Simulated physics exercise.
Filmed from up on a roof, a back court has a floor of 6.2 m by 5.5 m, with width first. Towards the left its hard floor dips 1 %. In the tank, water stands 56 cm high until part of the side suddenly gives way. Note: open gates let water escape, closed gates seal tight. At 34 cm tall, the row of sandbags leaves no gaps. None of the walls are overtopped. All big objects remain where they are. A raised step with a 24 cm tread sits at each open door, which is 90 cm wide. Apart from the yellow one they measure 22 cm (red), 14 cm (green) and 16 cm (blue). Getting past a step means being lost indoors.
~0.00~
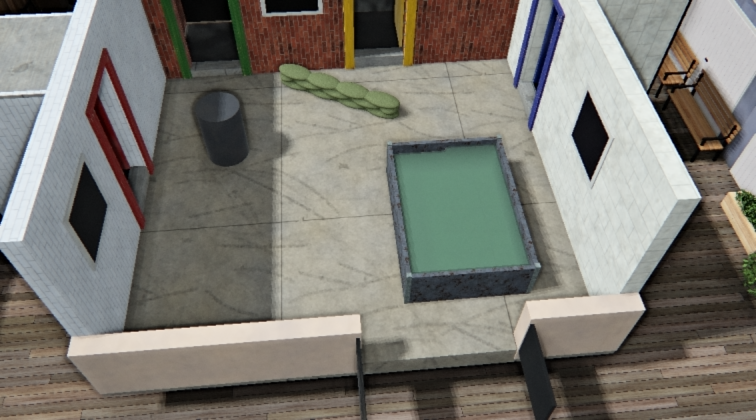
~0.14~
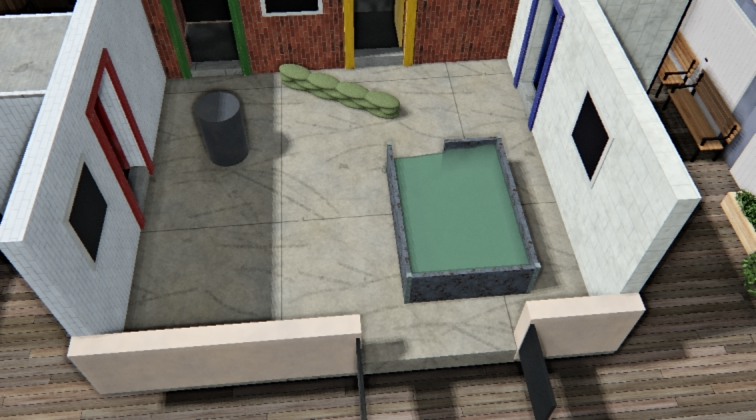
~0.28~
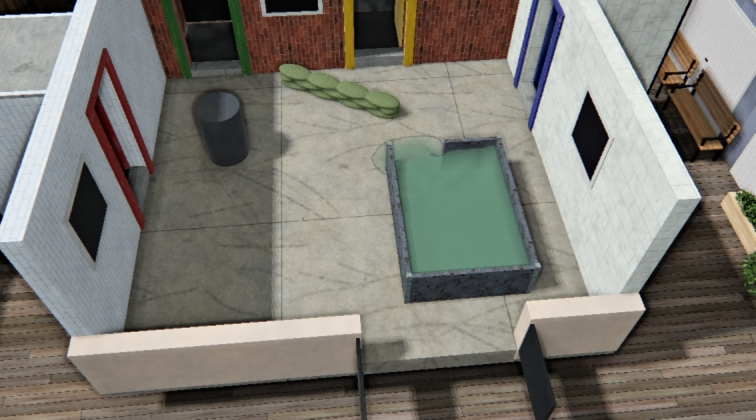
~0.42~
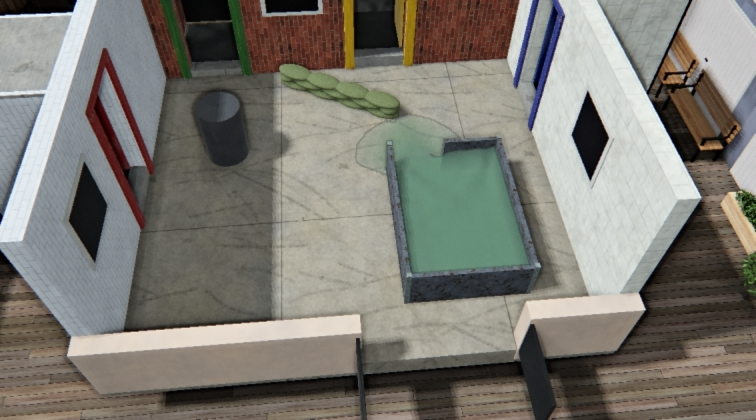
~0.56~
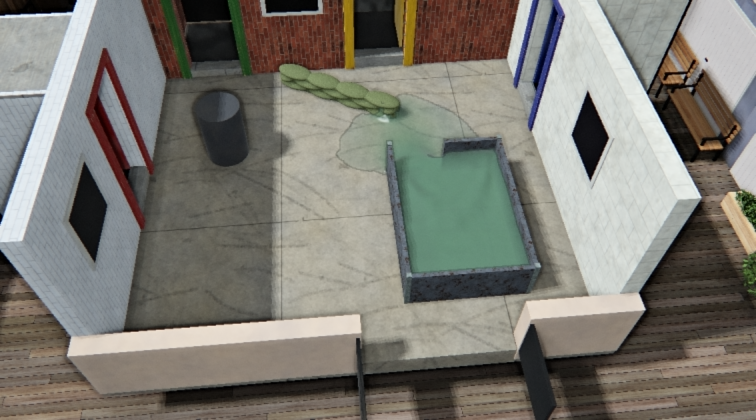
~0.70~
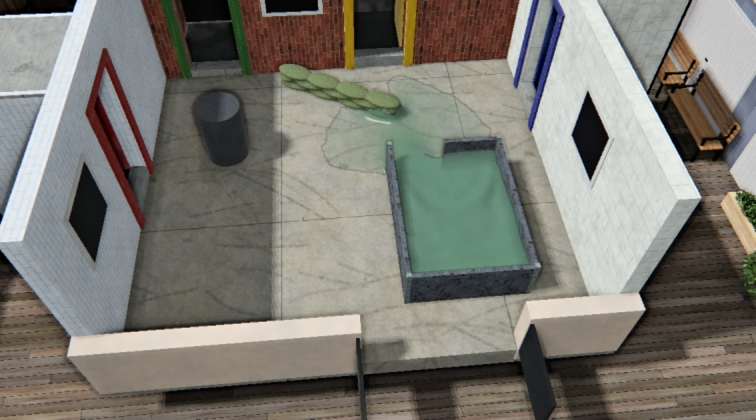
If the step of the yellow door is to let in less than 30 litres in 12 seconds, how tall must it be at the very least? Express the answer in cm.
At the very least, close to 7.5 cm.
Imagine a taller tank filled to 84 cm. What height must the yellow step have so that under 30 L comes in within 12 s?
About 14.0 centimetres.
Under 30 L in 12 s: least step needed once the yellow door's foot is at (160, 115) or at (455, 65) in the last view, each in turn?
About 13.0 and 16 cm.
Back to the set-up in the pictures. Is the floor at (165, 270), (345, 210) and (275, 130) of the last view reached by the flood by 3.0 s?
So the three spots come out spared, spared, swamped, in that order.
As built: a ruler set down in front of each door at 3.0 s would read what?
Red door 0 cm, green door 9 cm, blue door 8 cm, yellow door 10 cm.
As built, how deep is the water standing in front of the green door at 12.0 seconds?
7.0 cm.
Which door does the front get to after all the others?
Coming last is the red one.
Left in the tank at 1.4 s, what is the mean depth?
Roughly 42 cm.
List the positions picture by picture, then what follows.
The first frame shows still water, 56 cm deep, in the tank at (457, 204); the yellow door at (380, 19) is dry.
In the second frame, water pours out on the far side and has run 0.3 m, to a hidden place; about 8 cm deep outside, 56 cm at the back.
In the third frame, the gap is on the far side, the front 0.7 m out at (396, 142); the back of the tank holds 56 cm.
In the fourth frame, the front is at (403, 119), 1.2 m from the gap on the far side; 1.5 m2 of floor is wet, 56 cm left at the back.
In the fifth frame, the front is at (400, 100), 1.7 m from the gap on the far side; 2.3 m2 of floor is wet, 56 cm left at the back.
In the sixth frame, the front is at (397, 81), 2.2 m from the gap on the far side; 3.1 m2 of floor is wet, 55 cm left at the back; 0.5 m in a straight line remain to the yellow door at (380, 19).
After 1.4 s water covers 20 % of the floor, deepest (30 cm) near (386, 125); 7 cm at the yellow door, 0 litres in over its 22 cm step.
After 3.0 s water covers 35 % of the floor, deepest (25 cm) near (505, 62); 10 cm at the yellow door, 0 litres in over its 22 cm step.
After 12.0 s water covers 95 % of the floor, deepest (10 cm) near (167, 82); 6 cm at the yellow door, 0 litres in over its 22 cm step.
At the yellow door as built, the water arrived by 1.1 s and peaked near 11 cm at 2.2 s.
With a step of 6.5 cm, 42 litres would have come in within the 12 s; with 8.5 cm, 19 litres. So under 30 litres takes about 7.5 cm.
